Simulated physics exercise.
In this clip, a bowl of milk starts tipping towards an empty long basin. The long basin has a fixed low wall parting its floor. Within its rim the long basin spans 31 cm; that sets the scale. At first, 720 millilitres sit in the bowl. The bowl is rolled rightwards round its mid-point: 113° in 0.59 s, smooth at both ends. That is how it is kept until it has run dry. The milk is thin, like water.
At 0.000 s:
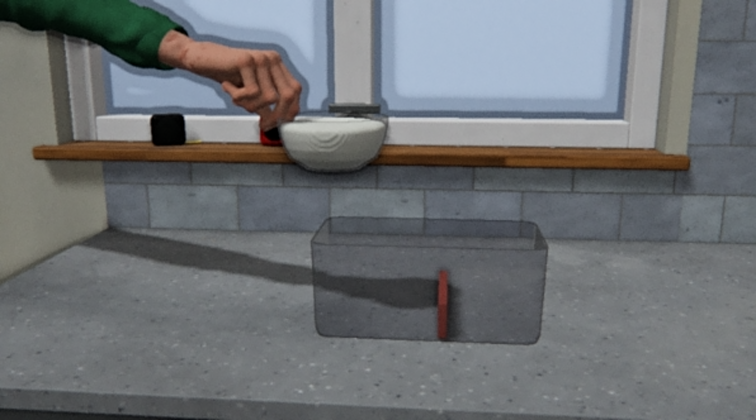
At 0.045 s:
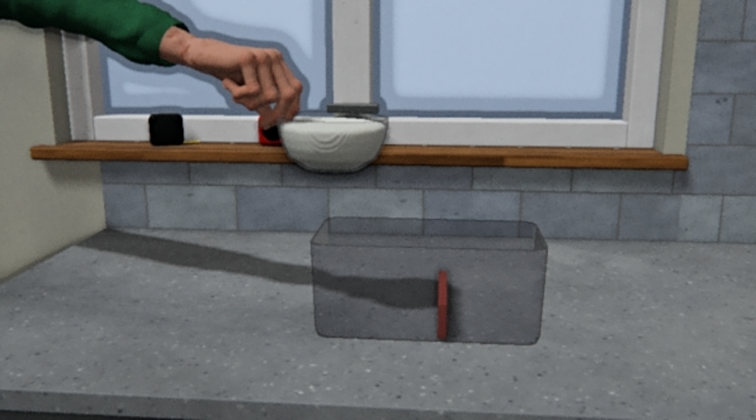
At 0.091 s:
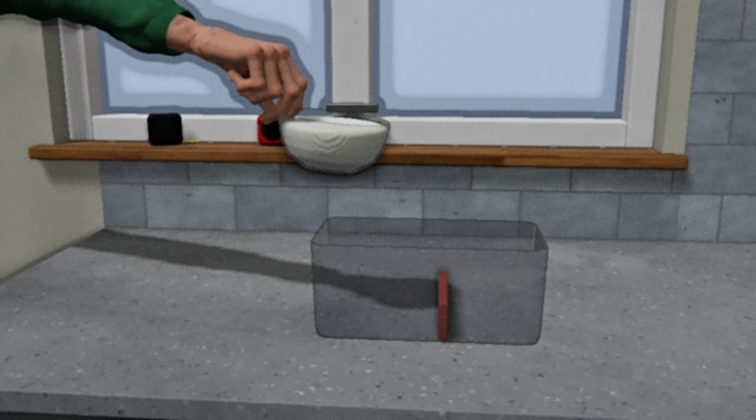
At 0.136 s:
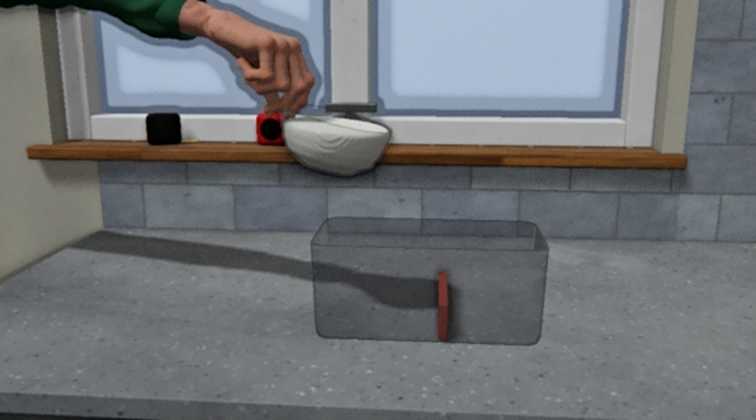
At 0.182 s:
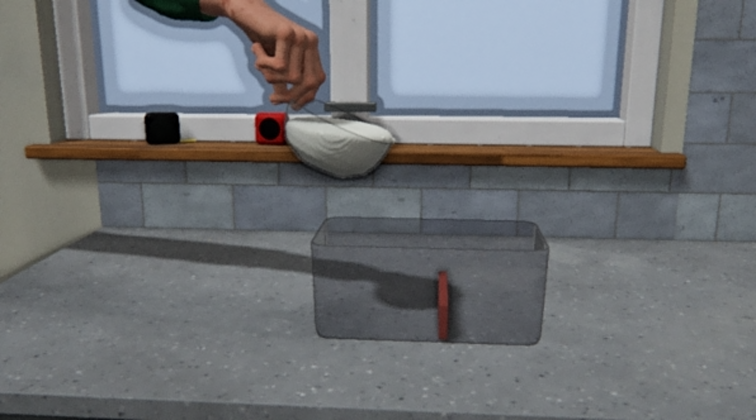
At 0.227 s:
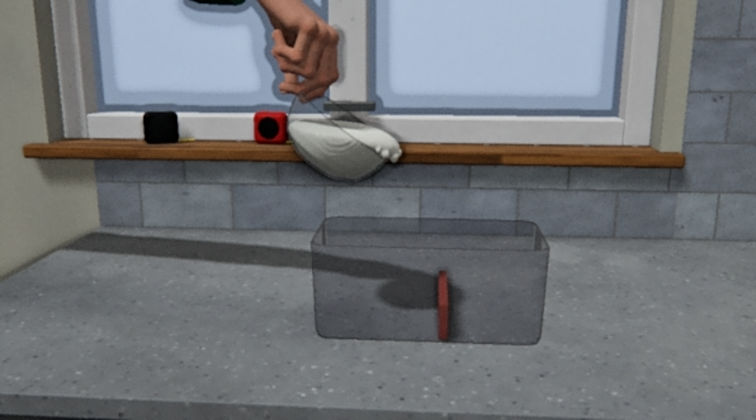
The video shows a hand in a green sleeve rolling a white bowl rightwards above an empty, see-through basin on a grey counter, slowly at first, then further, until white liquid starts slipping over the bowl's right rim.
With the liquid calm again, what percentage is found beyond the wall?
Beyond the wall there is roughly 16 percent.
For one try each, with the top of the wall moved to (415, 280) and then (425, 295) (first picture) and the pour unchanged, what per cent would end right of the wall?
Respectively close to 60 and 45 %.
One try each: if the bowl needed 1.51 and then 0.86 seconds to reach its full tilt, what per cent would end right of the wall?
In turn about 40 and 25 per cent.
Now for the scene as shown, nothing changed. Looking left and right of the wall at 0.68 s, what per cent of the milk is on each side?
82 on the left and 12 on the right, roughly.
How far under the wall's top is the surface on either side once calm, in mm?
Left about 26 mm, while the right is about 44 mm.
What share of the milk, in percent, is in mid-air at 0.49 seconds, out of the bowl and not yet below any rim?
Around 28 in a hundred.
By 0.49 s the tilt is 105° and 8 per cent is still to pour, 54 is left of the wall and 11 right of it.
By 0.68 s the tilt is 113° and 0 per cent is still to pour, 83 is left of the wall and 12 right of it.
By 0.87 s the tilt is 113° and 0 per cent is still to pour, 80 is left of the wall and 16 right of it.
By 1.09 s the tilt is 113° and 0 per cent is still to pour, 80 is left of the wall and 16 right of it.
At rest 80 per cent lies left of the wall, 16 right of it and 4 outside.
